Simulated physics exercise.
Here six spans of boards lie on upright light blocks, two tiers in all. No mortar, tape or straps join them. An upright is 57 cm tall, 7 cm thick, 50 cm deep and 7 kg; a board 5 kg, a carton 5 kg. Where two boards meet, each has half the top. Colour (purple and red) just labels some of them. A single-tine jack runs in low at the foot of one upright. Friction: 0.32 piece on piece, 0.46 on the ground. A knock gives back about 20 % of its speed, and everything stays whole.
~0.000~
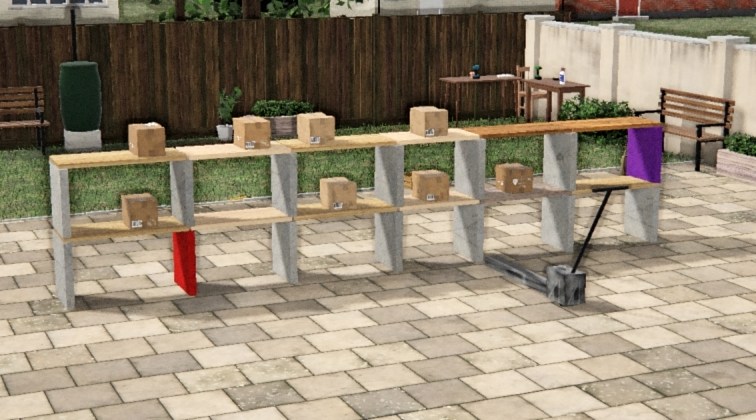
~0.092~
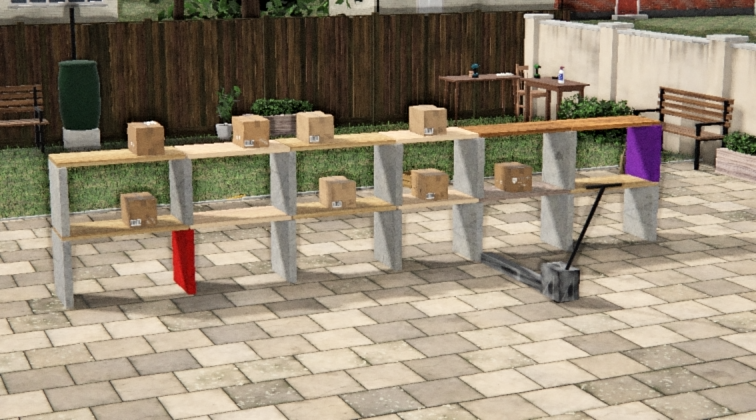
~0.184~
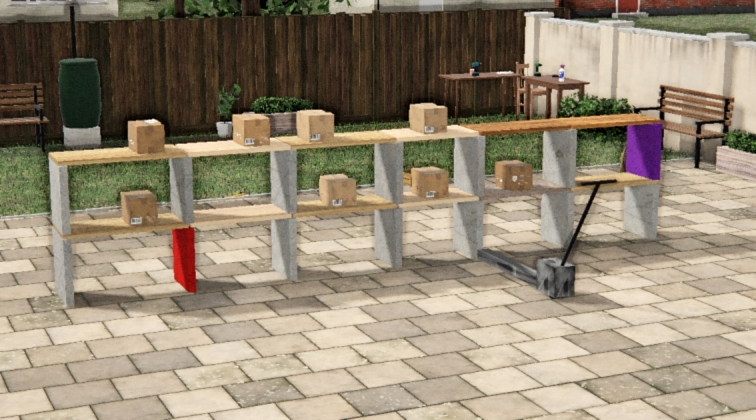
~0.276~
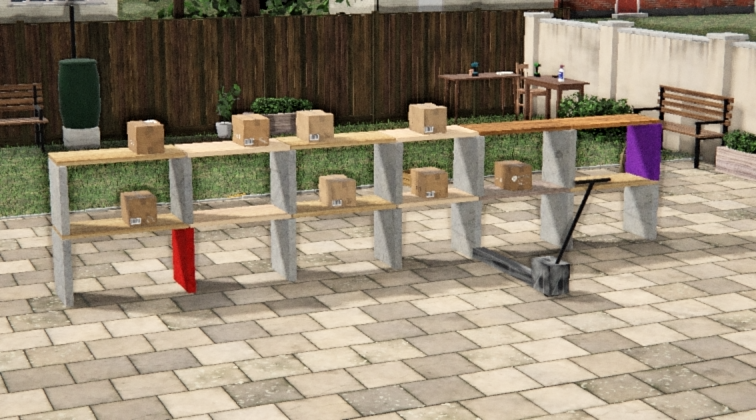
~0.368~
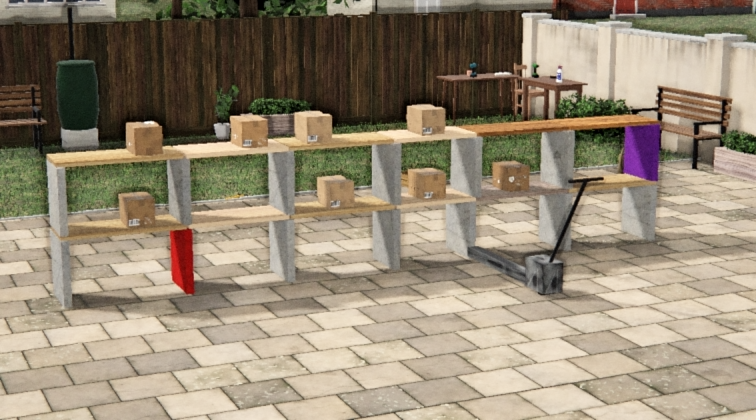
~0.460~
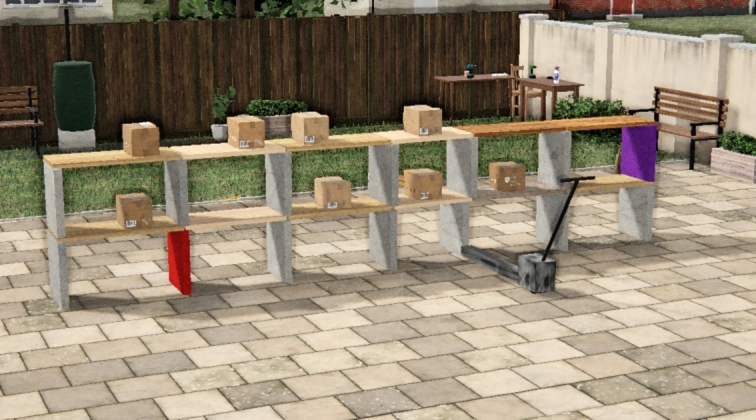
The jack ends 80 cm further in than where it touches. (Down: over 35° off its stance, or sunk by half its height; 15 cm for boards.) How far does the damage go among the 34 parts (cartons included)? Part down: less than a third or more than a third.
The part is over a third.
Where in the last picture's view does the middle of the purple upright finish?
Near (688, 223).
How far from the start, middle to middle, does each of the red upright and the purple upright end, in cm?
Red 40, purple 100.
After 1.02 s, 3 of the 34 pieces down; purple upright 3° from how it stood.
After 1.38 s, 15 of the 34 pieces down; purple upright 10° from how it stood, 26 cm lower; red upright 5° from how it stood.
After 1.72 s, 25 of the 34 pieces down; purple upright 39° from how it stood, 53 cm lower; red upright 28° from how it stood.
After 2.02 s, 33 of the 34 pieces down; purple upright on its side; red upright on its side.
In the end (3.3 s), 33 of the 34 pieces down; purple upright on its side; red upright on its side. That is 97 per cent. From the last view, middles, purple upright near (688, 223), red upright near (144, 288).
